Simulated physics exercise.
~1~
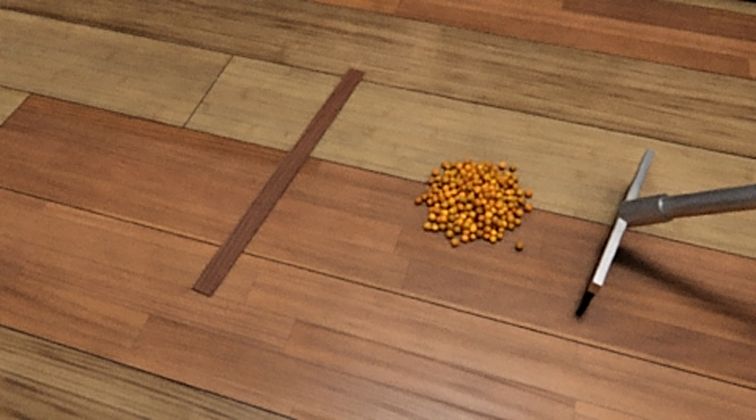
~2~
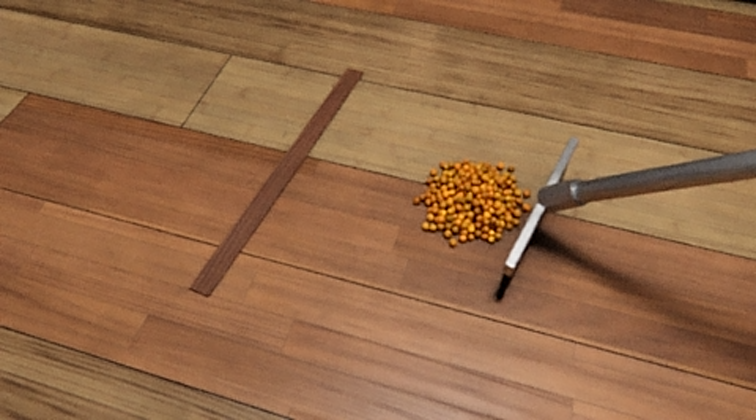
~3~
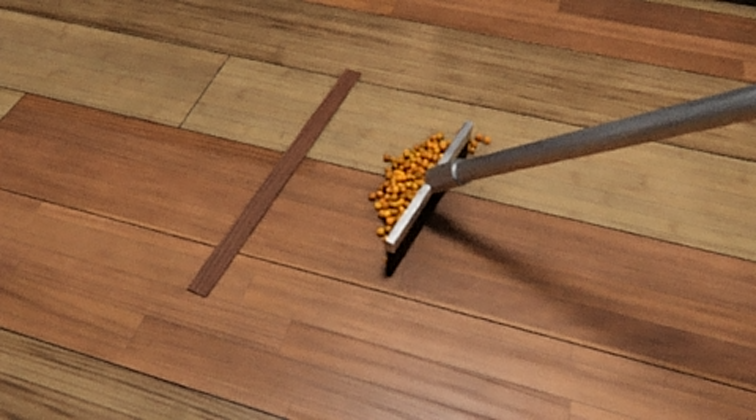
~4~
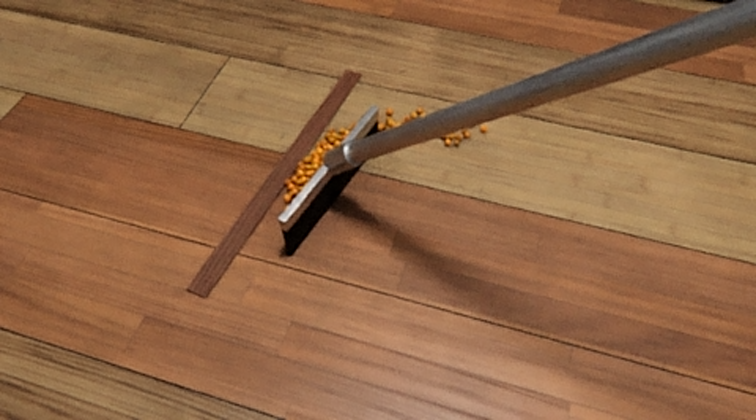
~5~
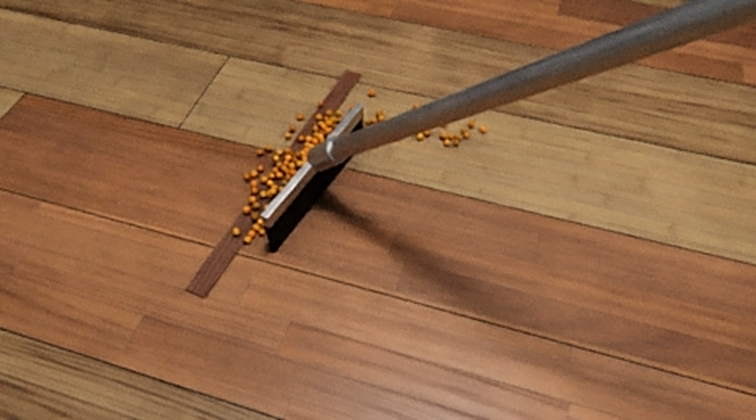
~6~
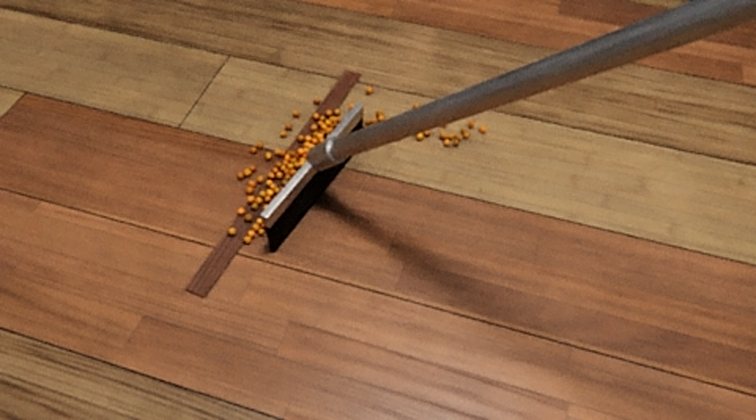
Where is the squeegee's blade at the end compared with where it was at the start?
At the start the blade was over on the right, on the far side of the pile from the dark strip. By the end it was farther left and a little higher in view, right up close to the strip.
